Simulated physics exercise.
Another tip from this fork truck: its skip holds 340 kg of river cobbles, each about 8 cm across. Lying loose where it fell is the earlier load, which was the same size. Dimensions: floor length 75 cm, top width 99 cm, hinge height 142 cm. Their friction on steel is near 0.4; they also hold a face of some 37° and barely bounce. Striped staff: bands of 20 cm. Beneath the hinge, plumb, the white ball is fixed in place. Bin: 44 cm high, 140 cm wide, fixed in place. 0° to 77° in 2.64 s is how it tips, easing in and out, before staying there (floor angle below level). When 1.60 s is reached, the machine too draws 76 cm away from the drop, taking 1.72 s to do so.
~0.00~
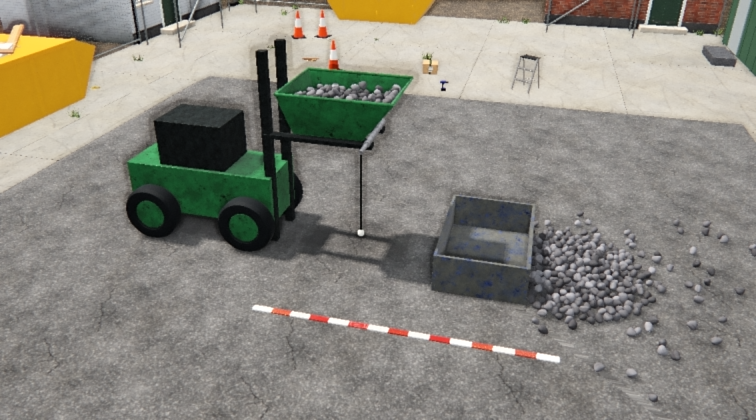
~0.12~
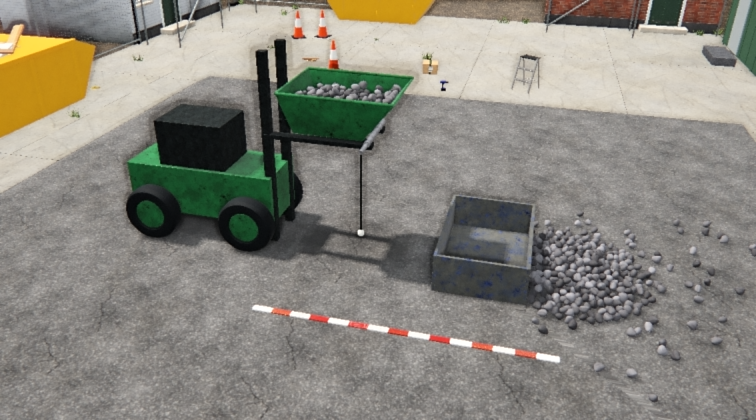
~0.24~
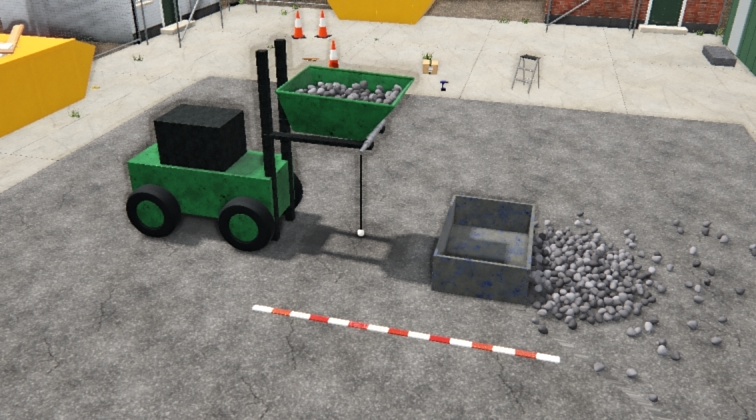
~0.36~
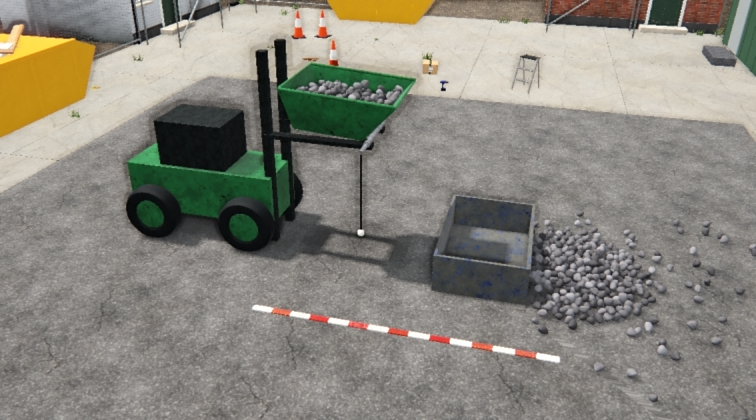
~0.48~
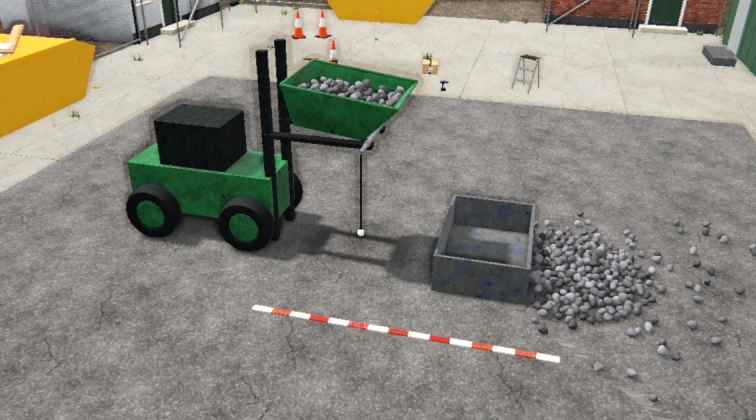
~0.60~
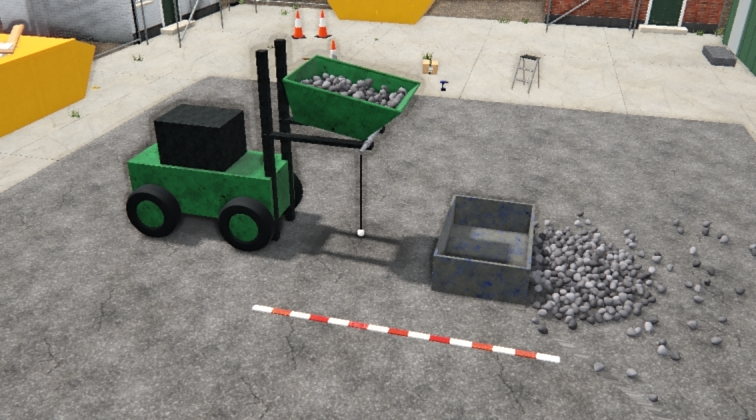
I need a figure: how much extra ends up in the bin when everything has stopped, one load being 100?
Roughly 16 per cent of a load more.
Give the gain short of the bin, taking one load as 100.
Roughly 80 in a hundred of a load.
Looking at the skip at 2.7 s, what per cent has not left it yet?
It still holds about 20 per cent.
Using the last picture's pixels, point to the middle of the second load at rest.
Around (416, 246).
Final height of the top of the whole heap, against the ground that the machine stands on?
It sits around 24 centimetres higher than that ground.
After 2.0 s the floor is at 65°; in per cent of one load, 99 in the skip, 1 short of the bin, 100 beside or beyond the bin; the foremost stones are at (727, 248).
After 2.7 s the floor is at 77°; in per cent of one load, 19 in the skip, 65 short of the bin, 16 in the bin, 100 beside or beyond the bin; the foremost stones are at (727, 248).
After 3.8 s the floor is at 77°; in per cent of one load, 0 in the skip, 82 short of the bin, 16 in the bin, 101 beside or beyond the bin; the foremost stones are at (727, 248).
After 6.4 s the floor is at 77°; in per cent of one load, 0 in the skip, 82 short of the bin, 16 in the bin, 101 beside or beyond the bin; the foremost stones are at (727, 248). Net gain in the bin, 16.
